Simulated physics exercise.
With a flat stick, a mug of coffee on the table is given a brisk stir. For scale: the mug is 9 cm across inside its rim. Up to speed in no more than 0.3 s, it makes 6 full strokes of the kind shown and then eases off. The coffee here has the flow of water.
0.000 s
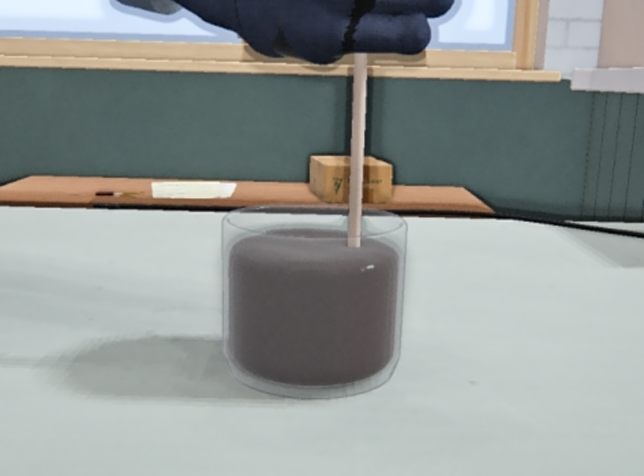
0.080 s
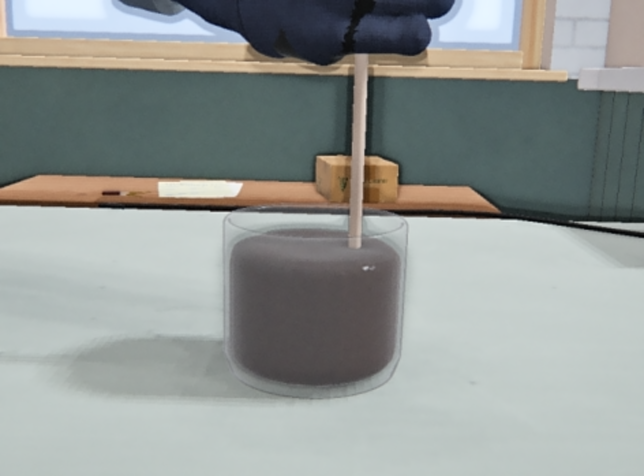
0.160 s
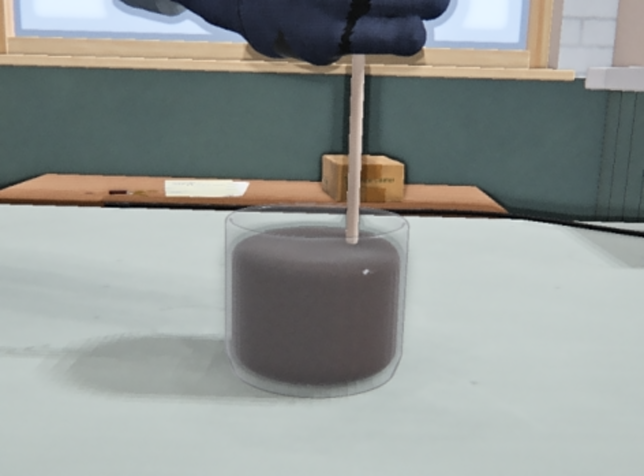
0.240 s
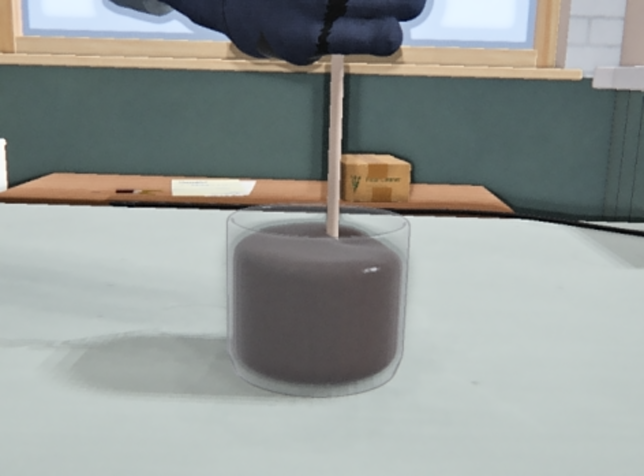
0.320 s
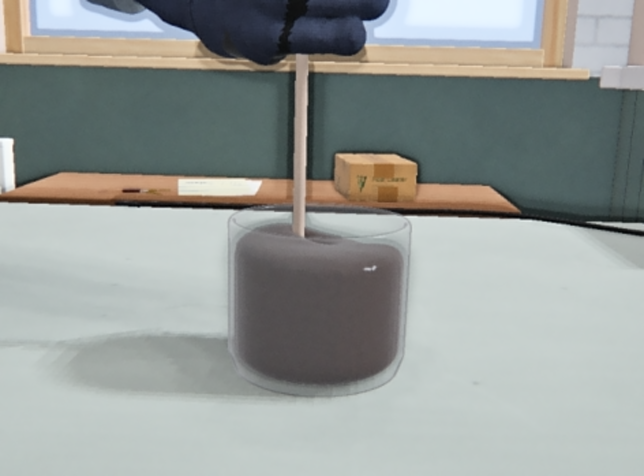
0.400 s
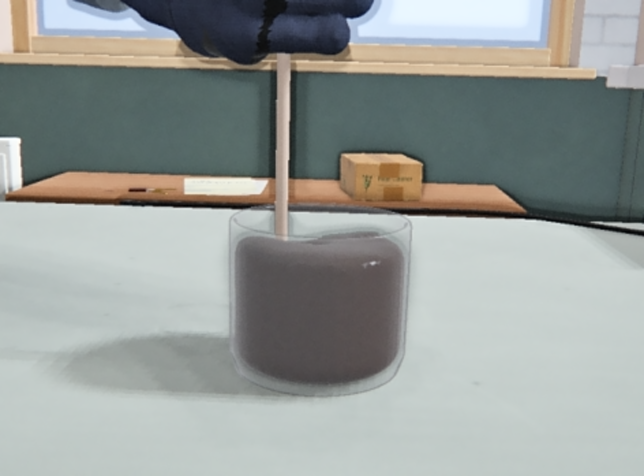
On a pale tabletop, a dark-gloved hand moves a flat stick leftward through dark brown liquid in a clear, round container.
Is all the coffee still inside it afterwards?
Yes.
Then, 1.12 s in, 0 ml is over the rim.
Then, 1.85 s in, 0 ml is over the rim.
Then, 2.58 s in, 0 ml is over the rim.
Then, 3.30 s in, 0 ml is over the rim.
Finally, 0 ml is over the rim.
